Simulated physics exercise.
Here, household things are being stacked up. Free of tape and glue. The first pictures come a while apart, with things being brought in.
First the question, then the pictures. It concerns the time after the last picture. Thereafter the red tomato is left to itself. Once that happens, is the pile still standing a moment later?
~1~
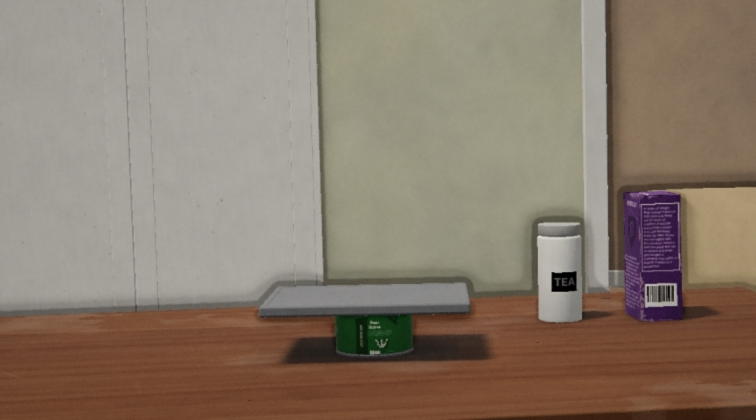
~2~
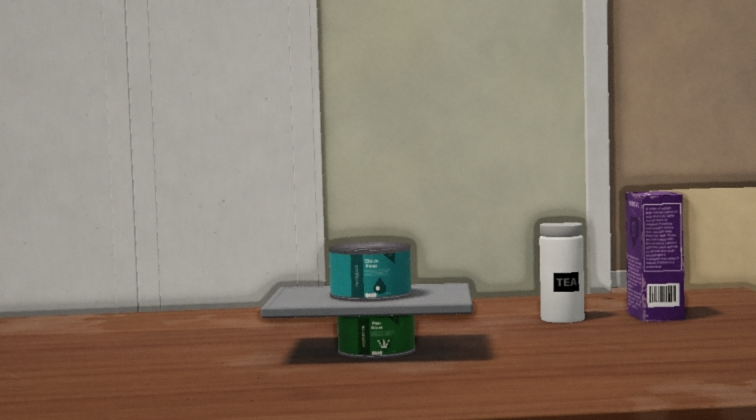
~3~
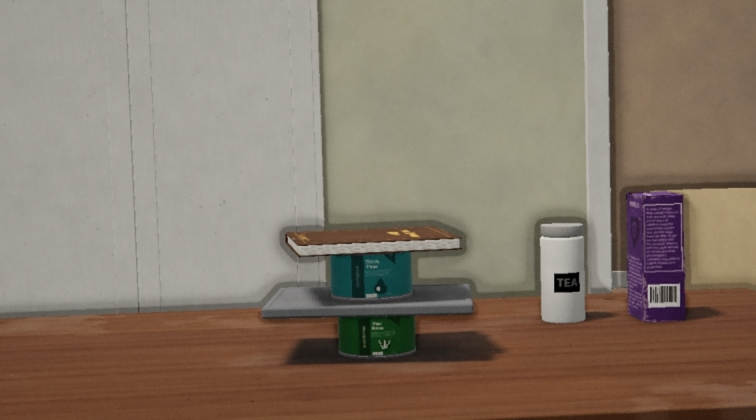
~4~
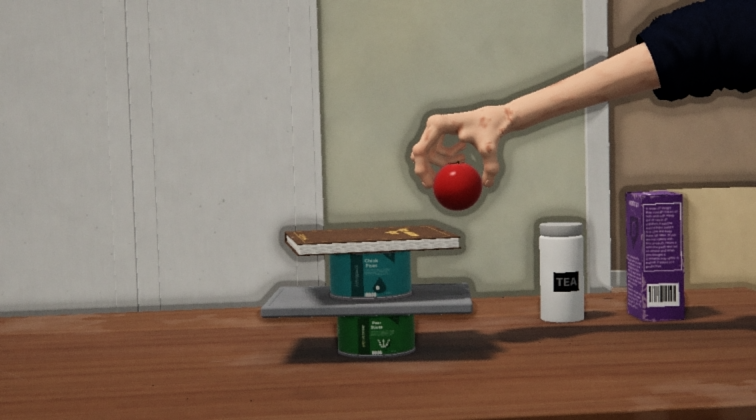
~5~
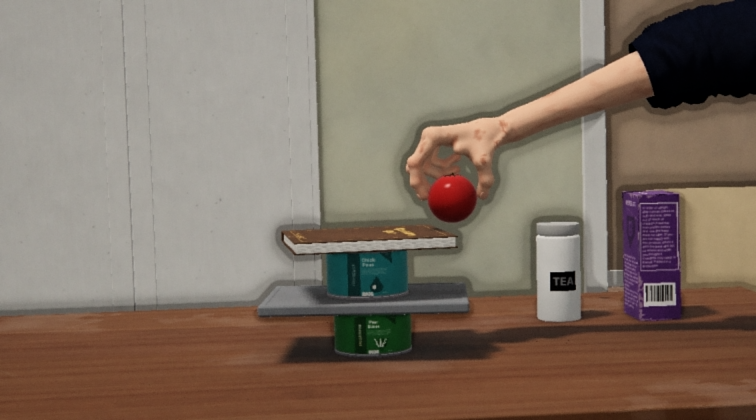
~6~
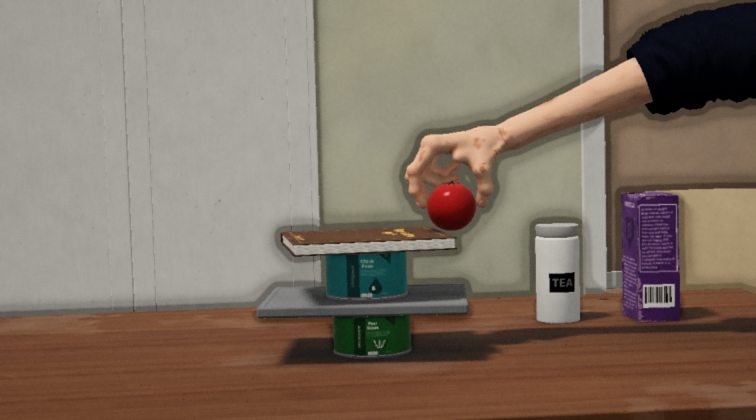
The pile fails.
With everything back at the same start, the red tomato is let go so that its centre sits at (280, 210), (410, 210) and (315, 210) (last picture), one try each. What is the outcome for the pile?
Case one: It topples; case two: It stands firm; case three: It stands firm.
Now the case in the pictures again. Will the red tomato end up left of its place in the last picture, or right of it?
Toward the right-hand side.
Then, 0.30 s on from there, red tomato now fallen.
Then, 0.50 s on from there, things are still on the move.
Then, 0.70 s on from there, nothing new.
Then, 2.20 s on from there, red tomato resting near (579, 320).
In the end, fallen, red tomato; the other 6 unmoved. At the end, from the last picture's camera, red tomato near (579, 320). The pile comes apart.
